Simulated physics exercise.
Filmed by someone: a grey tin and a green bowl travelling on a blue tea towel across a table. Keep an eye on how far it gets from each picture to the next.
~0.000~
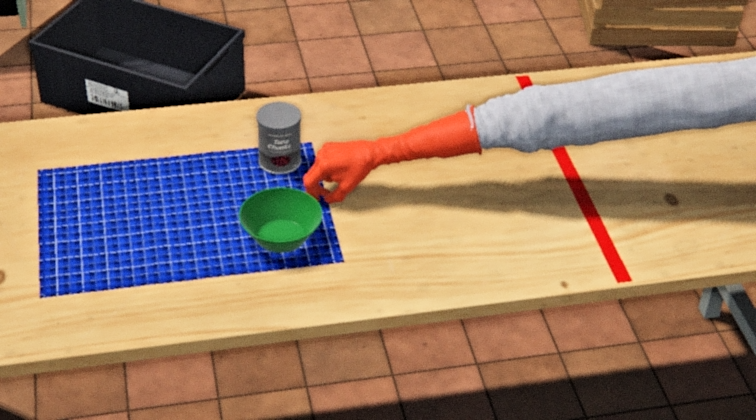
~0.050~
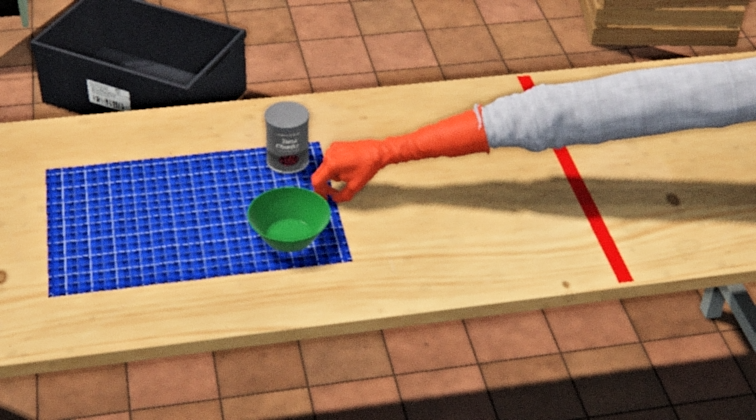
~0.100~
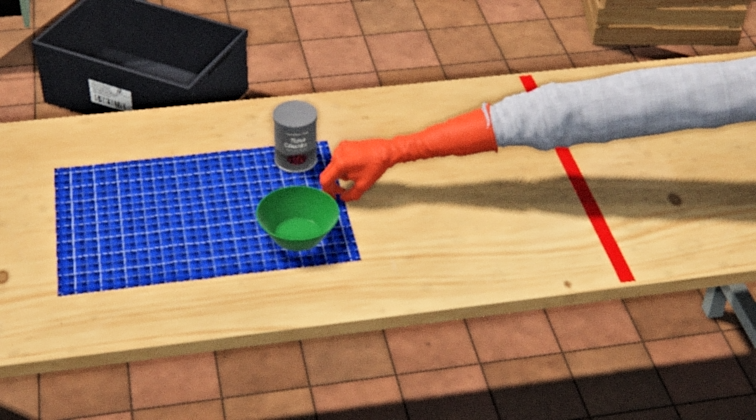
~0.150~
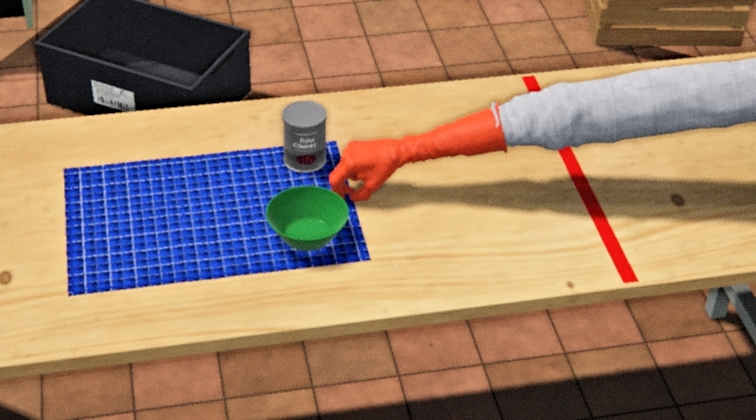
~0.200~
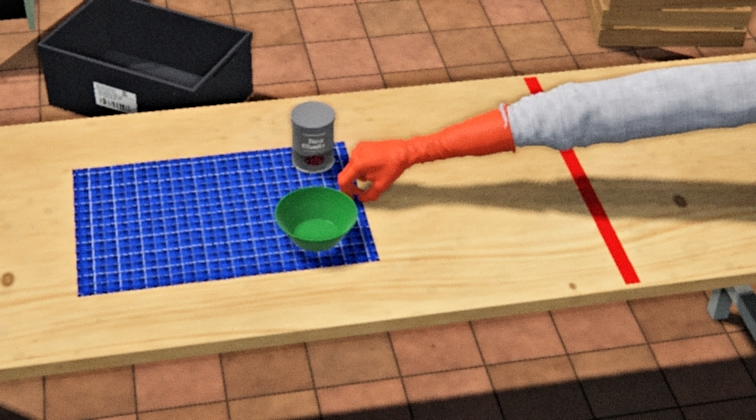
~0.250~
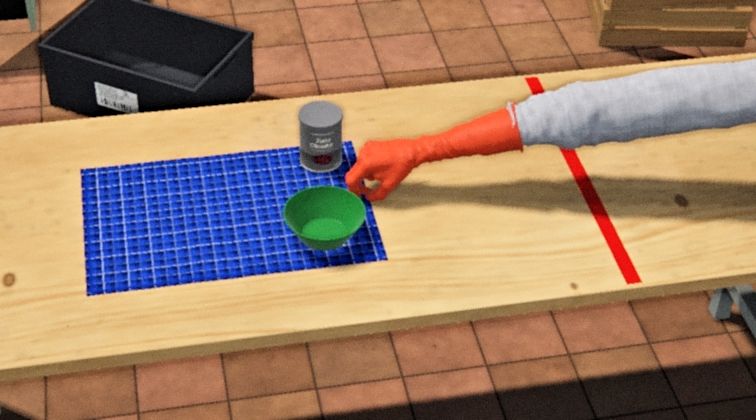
A blue checked tea towel carrying a green bowl and a grey tin lies on a pale wooden table, seen from above at an angle over a tiled floor. An orange-gloved hand reaches in from the right beside the bowl, with red tape across the table and a black crate behind. The towel, bowl and tin slide slightly right together as the hand draws back, while the view stays nearly still.
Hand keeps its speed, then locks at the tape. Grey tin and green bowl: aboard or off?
Grey tin - aboard. Green bowl - aboard.
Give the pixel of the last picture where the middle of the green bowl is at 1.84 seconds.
You'd find it somewhere around (536, 200).
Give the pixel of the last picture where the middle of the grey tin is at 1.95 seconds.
It is at roughly (527, 116).
By 1.84 s, hem at the tape; grey tin on the cloth near (520, 116); green bowl on the cloth near (536, 200).
By 1.95 s, hem at the tape; grey tin on the cloth near (527, 116); green bowl on the cloth near (543, 199).
When it is over, hem at the tape; grey tin on the cloth near (527, 116); green bowl on the cloth near (543, 199). The grey tin stays on the cloth and the green bowl remains aboard.
